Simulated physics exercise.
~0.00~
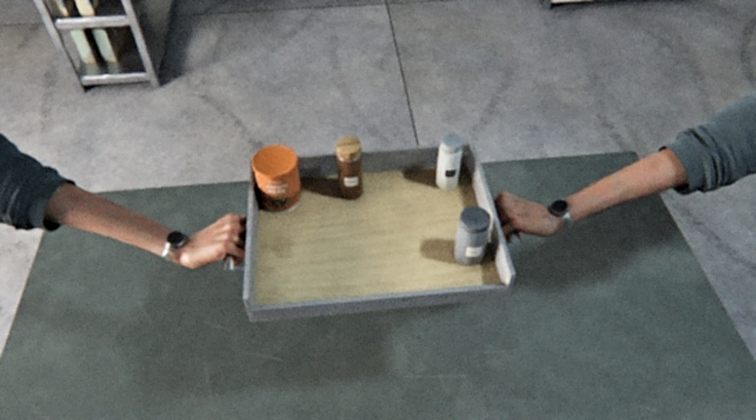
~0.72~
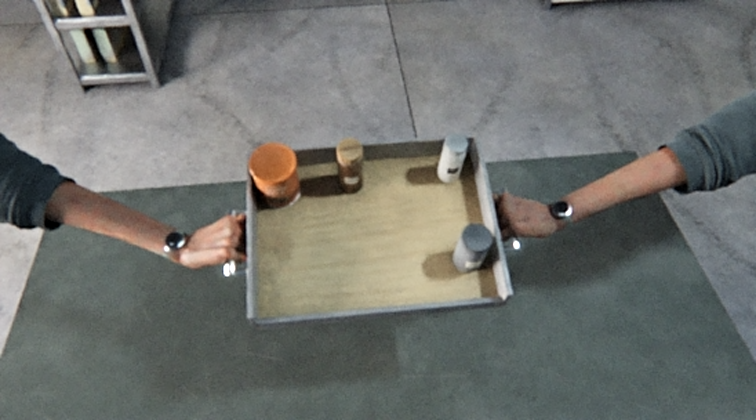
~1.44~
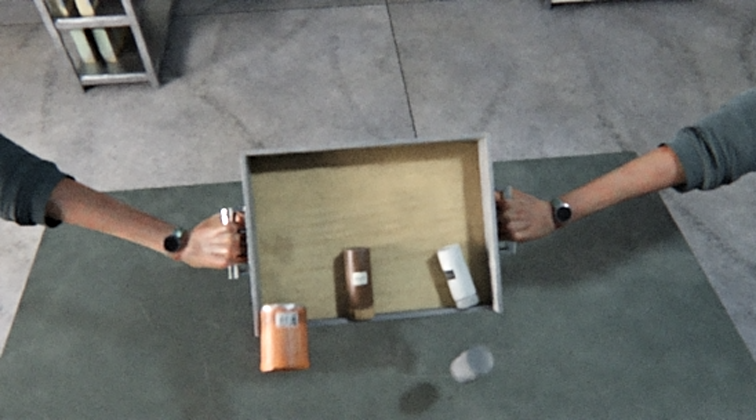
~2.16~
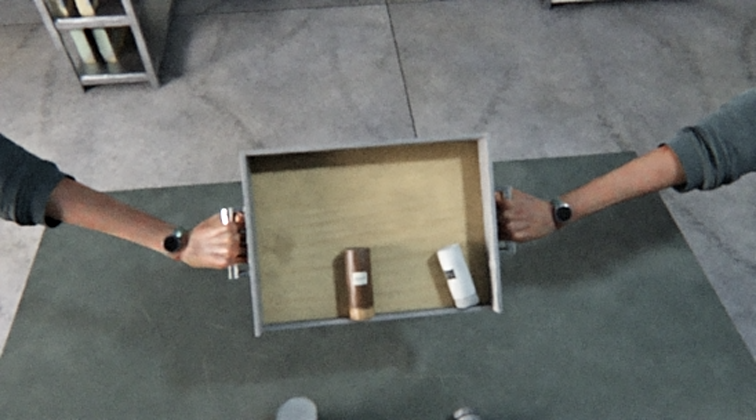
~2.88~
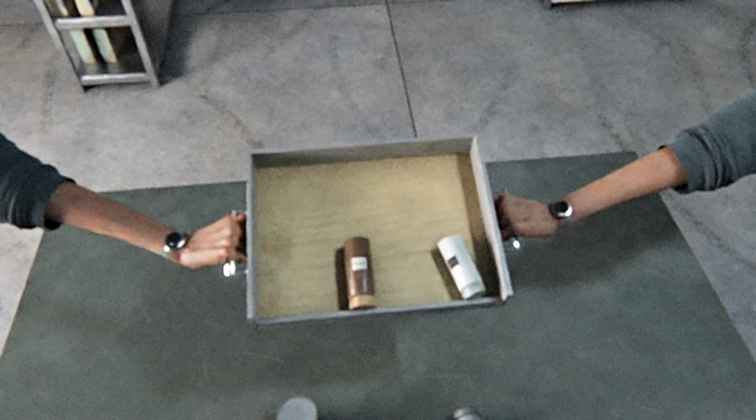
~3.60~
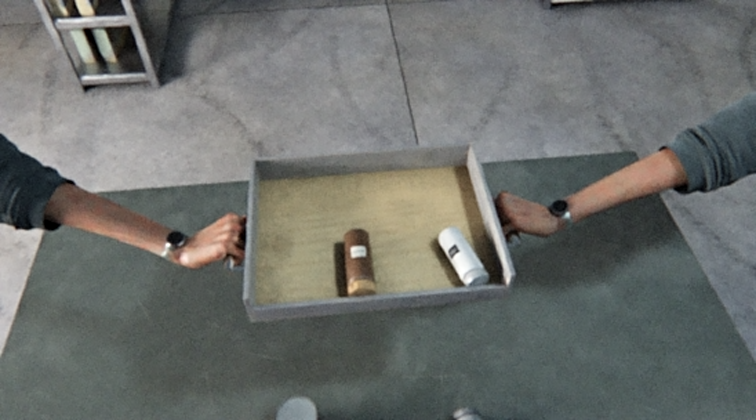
A hand-held crate tips towards the viewer, spilling two containers and toppling two inside, then levels.
